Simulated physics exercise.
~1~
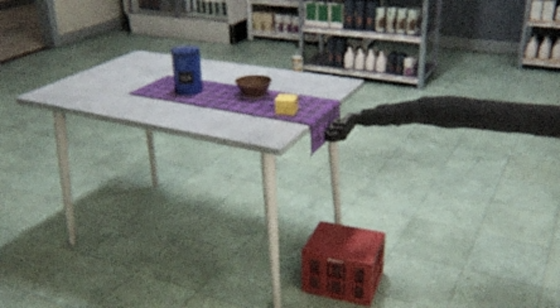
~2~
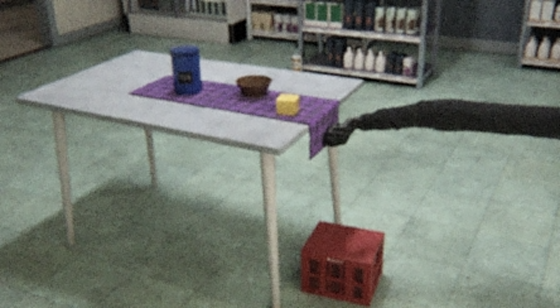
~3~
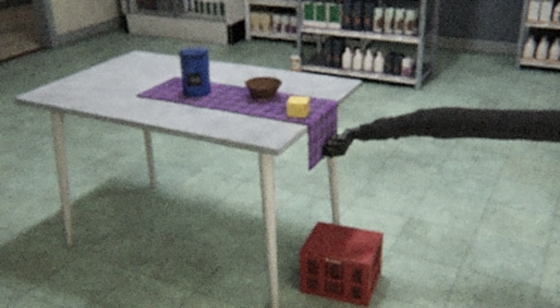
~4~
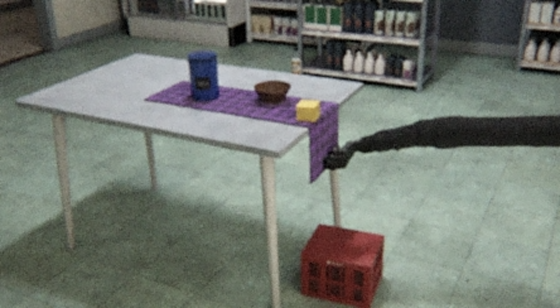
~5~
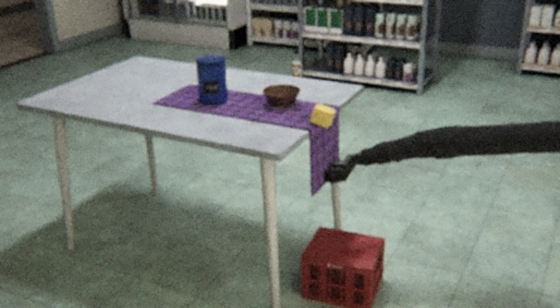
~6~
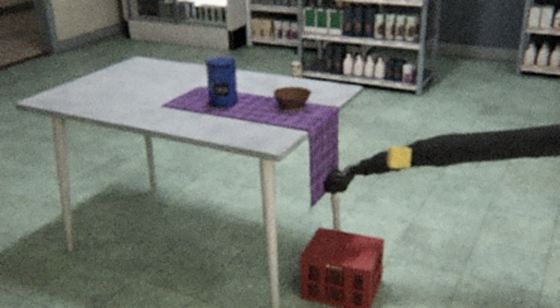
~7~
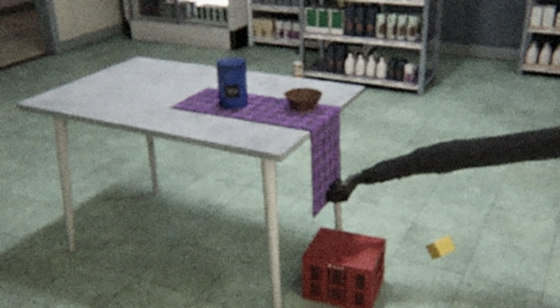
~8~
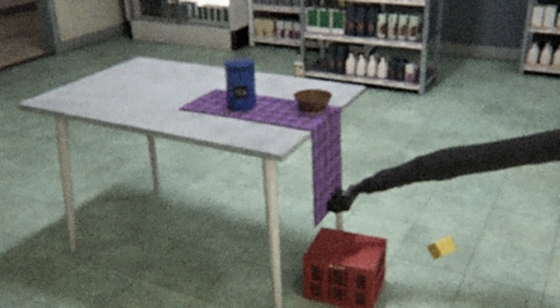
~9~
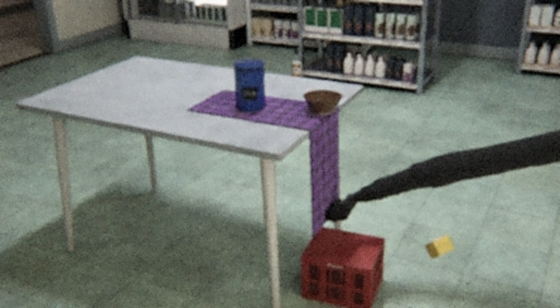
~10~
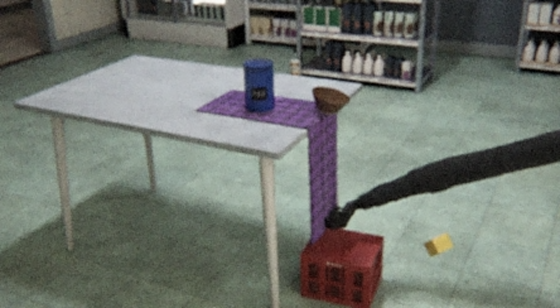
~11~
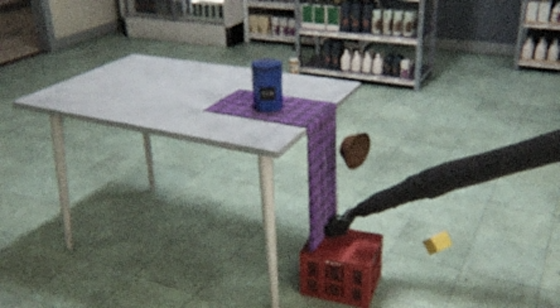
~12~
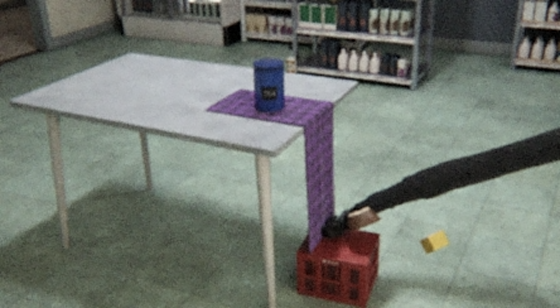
In a store with stocked shelves, a dark arm pulled a purple cloth down off a table's end toward a red crate, dragging everything along, and the yellow block fell to the floor, then the brown bowl dropped, while the blue canister stayed upright on the table.
